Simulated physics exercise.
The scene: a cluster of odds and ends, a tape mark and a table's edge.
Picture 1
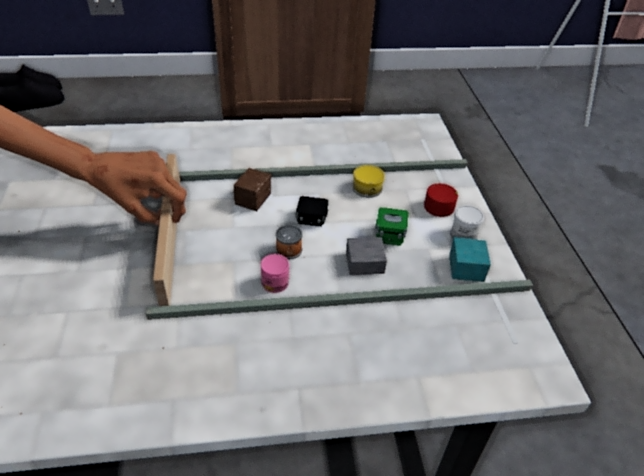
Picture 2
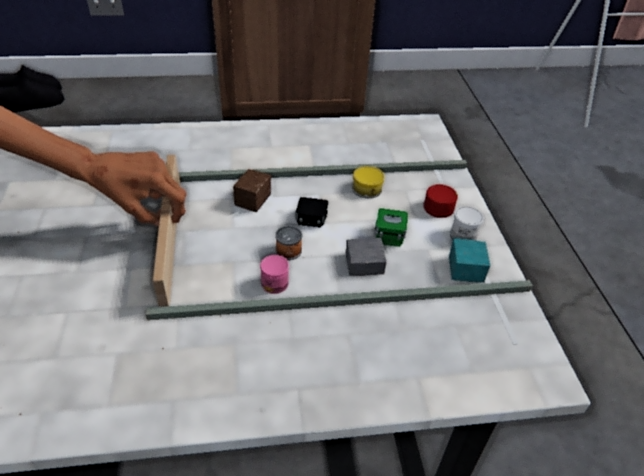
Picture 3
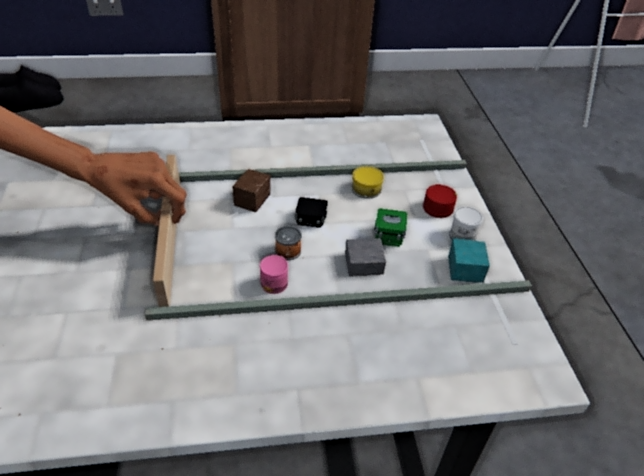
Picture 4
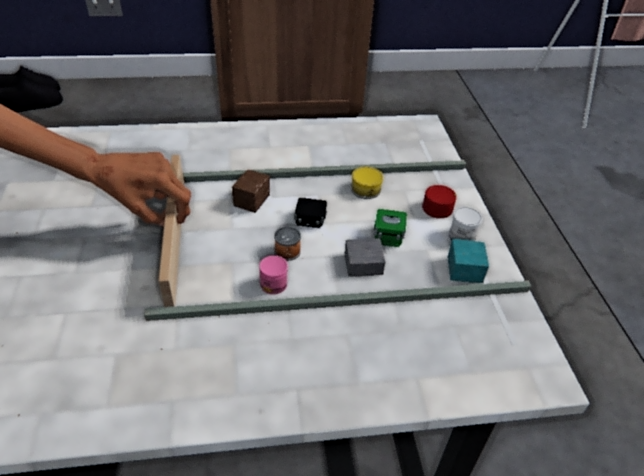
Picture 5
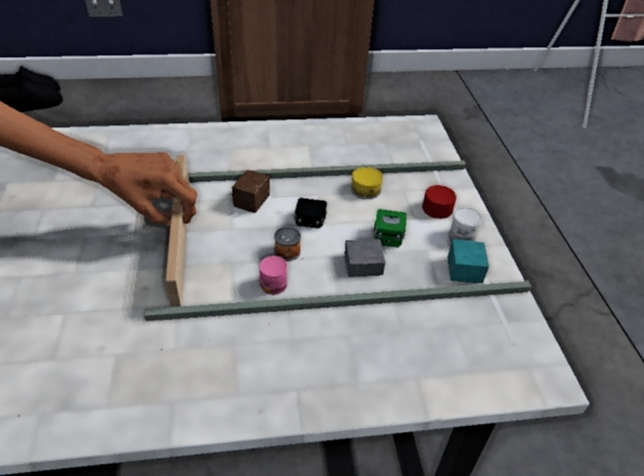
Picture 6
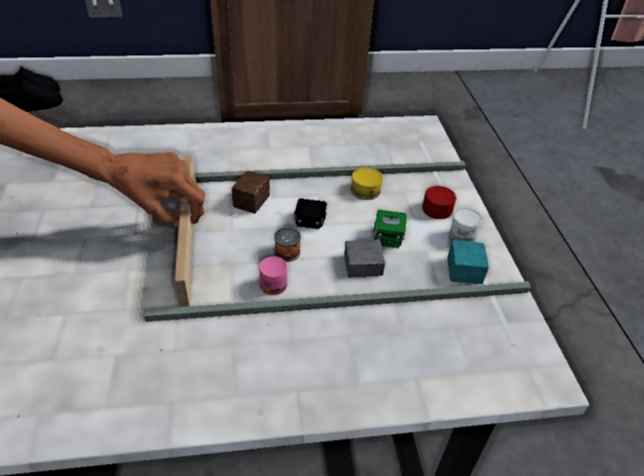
At first, a hand holds a wooden board upright at the left end of two green rails on a pale tabletop, with small coloured blocks and round containers scattered between them. The board stays still briefly, then the hand slides it slightly to the right, while the objects remain in place, untouched.
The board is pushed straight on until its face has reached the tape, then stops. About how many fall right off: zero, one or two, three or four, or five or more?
The number that fall off is three or four.
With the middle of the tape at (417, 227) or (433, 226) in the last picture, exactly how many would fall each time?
Down on the floor: 0 and 0.
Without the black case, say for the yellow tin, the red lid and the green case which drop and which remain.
The yellow tin tumbles off, the red lid stays on, the green case does not fall.
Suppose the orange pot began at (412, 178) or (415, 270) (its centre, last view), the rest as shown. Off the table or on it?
The orange pot drops off; remains up.
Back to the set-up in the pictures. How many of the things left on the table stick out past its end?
Overhanging: 2.
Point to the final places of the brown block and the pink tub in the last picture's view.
Near (455, 178) and (500, 270).
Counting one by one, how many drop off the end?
It comes to 4.
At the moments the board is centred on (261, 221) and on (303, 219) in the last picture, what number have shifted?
2 and 4.
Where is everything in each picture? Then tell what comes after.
In the first frame, white tin (467, 225); turquoise block (469, 260); red lid (441, 200); board (169, 224); tape (460, 222).
In the second frame, turquoise block (469, 260); brown block (253, 190).
In the third frame, red lid (440, 201); board (168, 225).
In the fourth frame, white tin (465, 226); orange pot (288, 244).
In the fifth frame, turquoise block (468, 261); green case (390, 228).
In the sixth frame, white tin (465, 227); turquoise block (468, 262); red lid (439, 203); board (187, 225); tape (459, 224).
Soon after, none off yet; white tin at rest near (465, 227); turquoise block at rest near (468, 262); red lid at rest near (439, 203).
After that, none off yet; white tin displaced a little near (477, 230); turquoise block displaced about its own width near (498, 263); red lid displaced about its own width near (457, 200).
In the end, the number that fall off is three or four; gone, yellow tin, red lid, turquoise block and white tin.
